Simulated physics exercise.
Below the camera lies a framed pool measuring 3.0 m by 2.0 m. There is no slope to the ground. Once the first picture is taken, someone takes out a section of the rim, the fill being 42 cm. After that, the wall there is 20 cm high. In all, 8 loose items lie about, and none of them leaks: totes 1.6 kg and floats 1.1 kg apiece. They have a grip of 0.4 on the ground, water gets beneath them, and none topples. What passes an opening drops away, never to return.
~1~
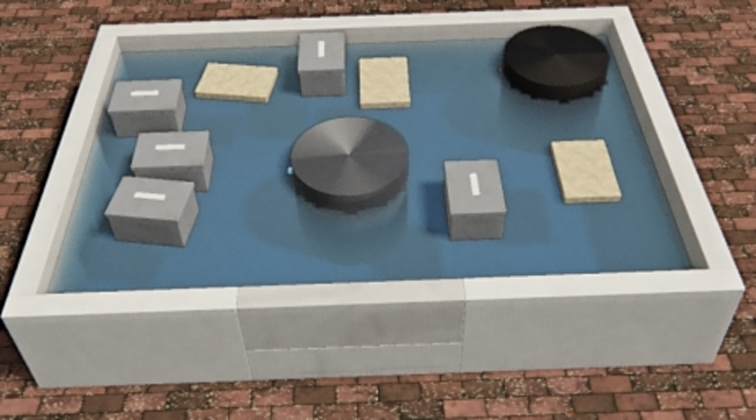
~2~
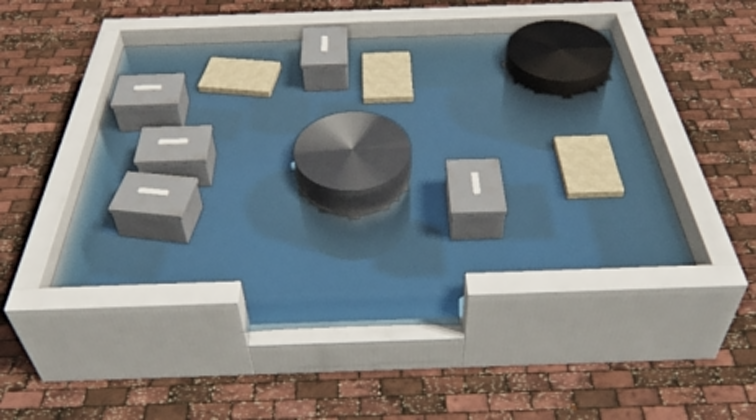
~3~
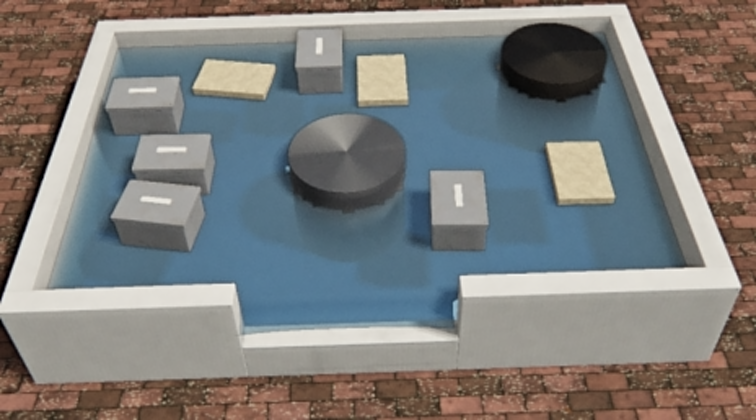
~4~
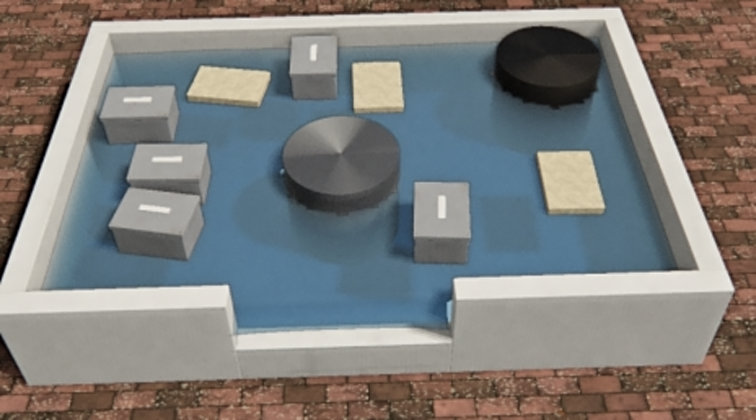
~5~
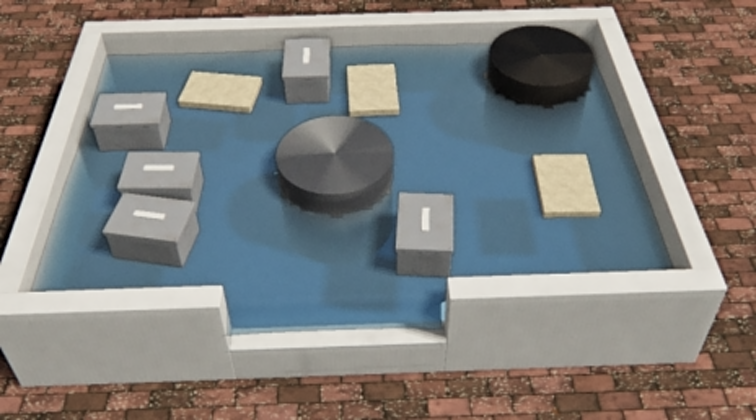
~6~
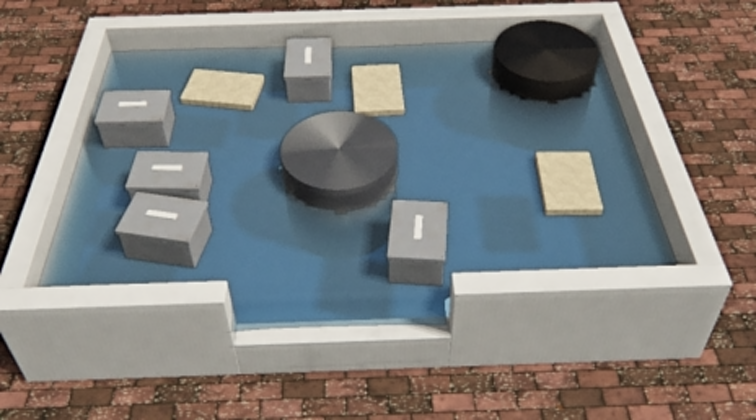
In a white-rimmed pool on brick paving, gray boxes and pale slabs sit among blue water near two dark round shapes. A section of the front rim disappears, leaving a low gap. The box right of center then drifts slowly toward the front and left, while boxes at left shift slightly forward.
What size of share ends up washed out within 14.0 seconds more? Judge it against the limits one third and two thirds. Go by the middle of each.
Carried away: A third is not reached.
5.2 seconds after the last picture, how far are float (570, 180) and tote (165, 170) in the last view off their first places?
Taking them in the order asked, 30 cm and then 50 cm.
Then, 1.2 s after the last picture 0 of 8 are out; 8 afloat.
Then, 5.2 s after the last picture 1 of 8 are out; 7 afloat.
Then, 10.0 s after the last picture 1 of 8 are out; 7 afloat.
Then, 14.0 s after the last picture 1 of 8 are out; 7 afloat.
